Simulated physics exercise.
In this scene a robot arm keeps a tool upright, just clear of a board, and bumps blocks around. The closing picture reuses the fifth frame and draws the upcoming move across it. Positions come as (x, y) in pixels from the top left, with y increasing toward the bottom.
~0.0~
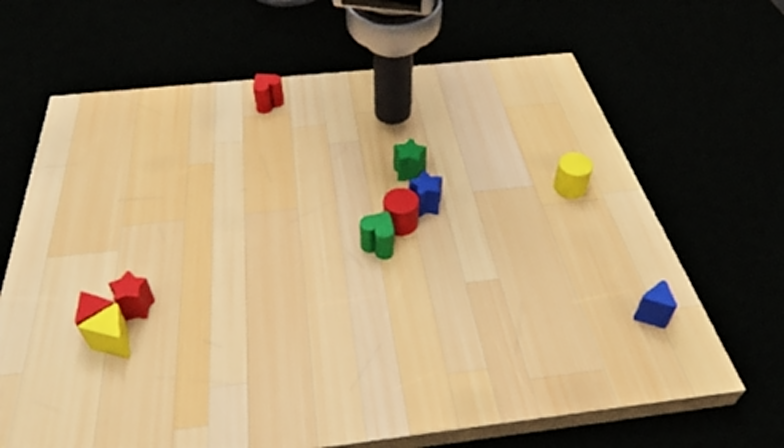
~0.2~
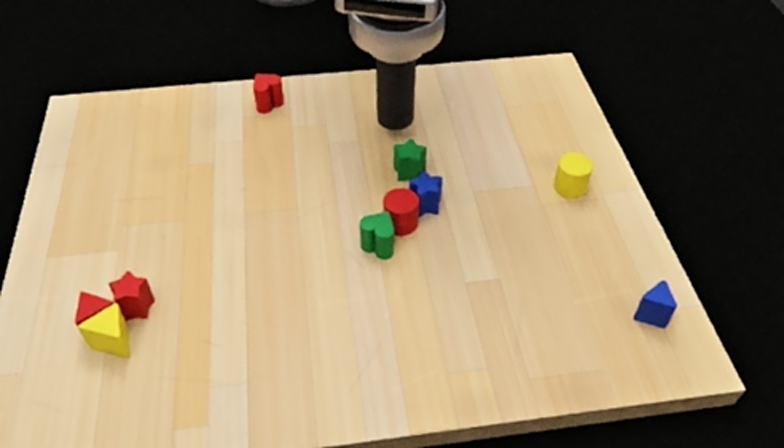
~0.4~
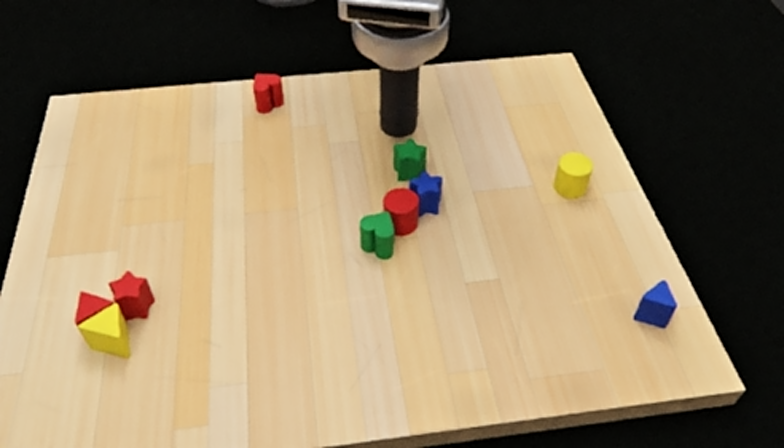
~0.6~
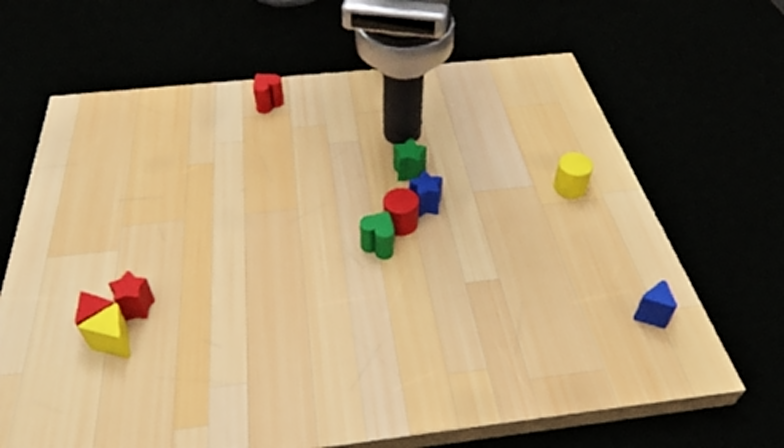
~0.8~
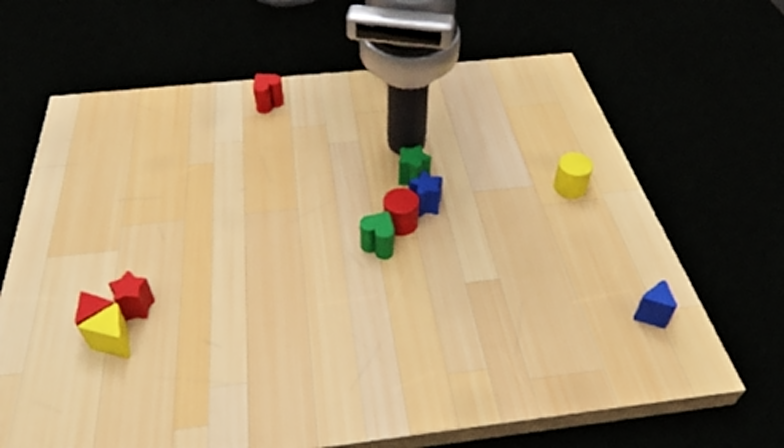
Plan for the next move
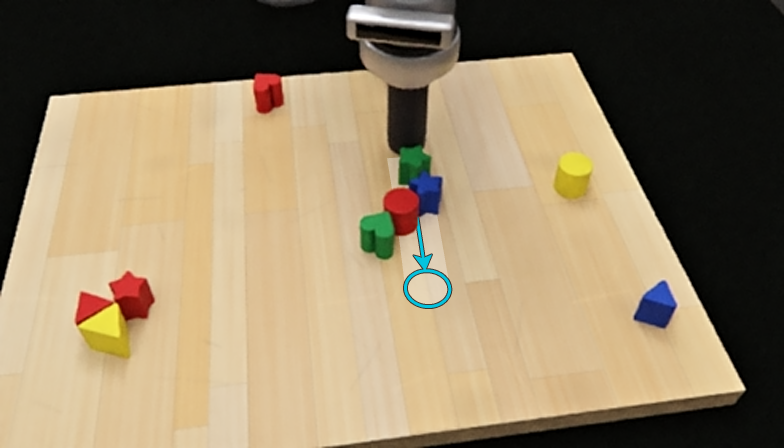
A dark robot arm tip hangs over the far side of a pale wooden board, seen from above at an angle against black surroundings. Green, blue and red blocks cluster near the middle, red and yellow ones at left, a yellow cylinder and blue triangle at right, and a red block at the back. The tip moves slowly nearer and nudges the green star slightly toward the blue star.
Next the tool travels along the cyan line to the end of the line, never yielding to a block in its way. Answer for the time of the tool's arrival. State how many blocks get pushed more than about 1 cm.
Three or more blocks.
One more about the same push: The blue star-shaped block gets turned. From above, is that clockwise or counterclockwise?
Seen from above, counterclockwise.
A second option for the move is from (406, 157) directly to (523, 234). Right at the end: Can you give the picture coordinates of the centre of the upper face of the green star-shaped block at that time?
That would be at about pixel (444, 188).
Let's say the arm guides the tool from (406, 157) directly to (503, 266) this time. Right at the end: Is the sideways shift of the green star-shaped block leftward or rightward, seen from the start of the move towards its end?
Facing from start to end, it will go to the right.
The drawn path runs in a line from (406, 157) to (428, 288).
What follows on the original path. One third of the way, tool at (414, 183); green heart-shaped block at (373, 230); red circle at (400, 213); green star-shaped block at (427, 196); blue star-shaped block at (445, 213).
Two thirds of the way, tool at (421, 227); green heart-shaped block at (359, 237); red circle at (392, 238); green star-shaped block at (443, 240), turned 20° anticlockwise; blue star-shaped block at (472, 251), turned 45° anticlockwise.
At the end, tool at (429, 276); green heart-shaped block at (356, 238), turned 20° clockwise; red circle at (386, 256); green star-shaped block at (457, 288), turned 30° anticlockwise; blue star-shaped block at (484, 272), turned 150° anticlockwise.
